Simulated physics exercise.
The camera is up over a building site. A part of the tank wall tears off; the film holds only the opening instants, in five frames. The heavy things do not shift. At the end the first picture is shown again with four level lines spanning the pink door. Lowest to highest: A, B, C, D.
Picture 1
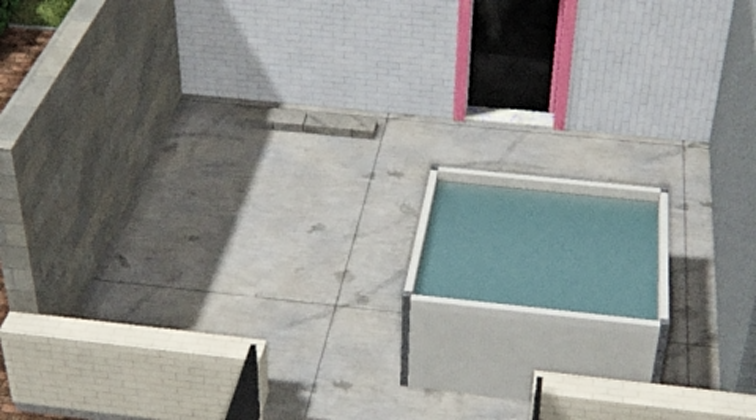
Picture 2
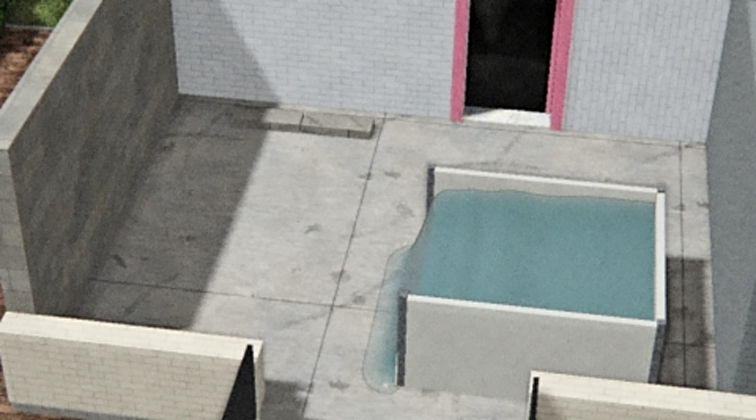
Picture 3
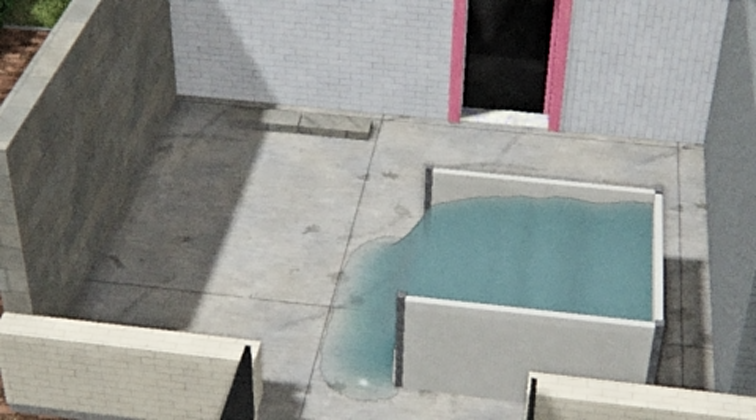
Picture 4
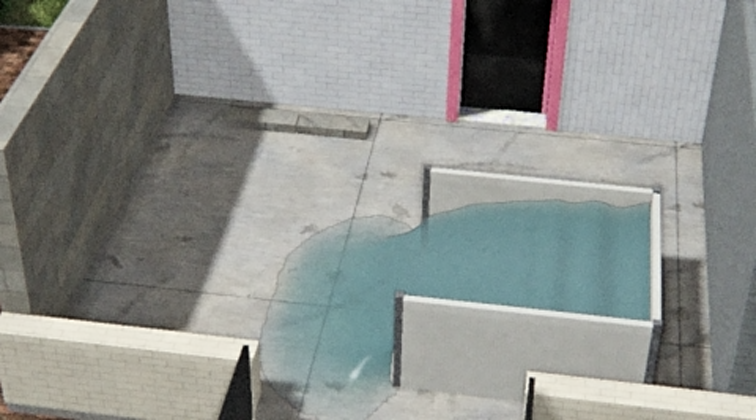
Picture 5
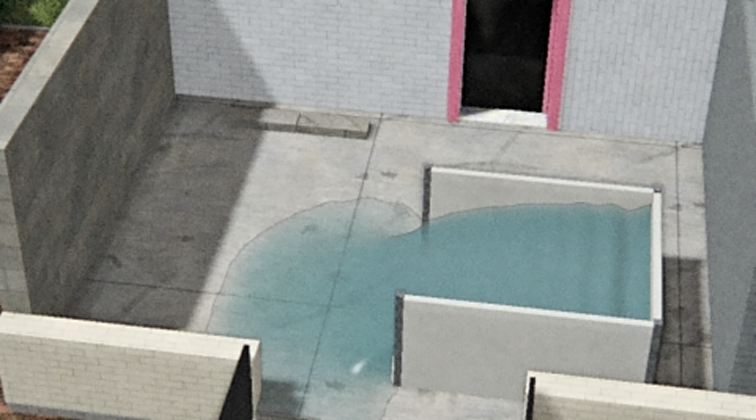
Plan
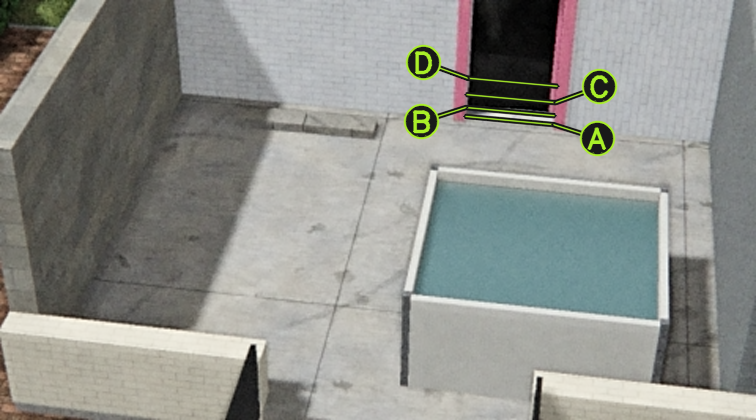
A walled concrete yard on a building site is seen from above, with a pale brick wall and a pink-framed dark doorway at the back, a grey block wall at left and low cream walls in front. A white-rimmed tank of still teal water stands at right. Its left side opens and the water pours out leftward, spreading in a widening rounded sheet across the floor as the tank's level drops.
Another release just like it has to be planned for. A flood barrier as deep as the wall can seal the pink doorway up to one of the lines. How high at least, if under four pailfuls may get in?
B will do.
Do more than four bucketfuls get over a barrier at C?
No, that is safe.
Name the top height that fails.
A.
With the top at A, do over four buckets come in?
Yes, it does.
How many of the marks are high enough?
Three.
In lime, A at (509, 120); B at (510, 111); C at (511, 98); D at (512, 82); from the bottom up A, B, C, D.
For height A, about 11 bucketfuls get in.
For height B, a splash gets over, under a bucket.
For height C, nothing gets over.
For height D, nothing gets over.
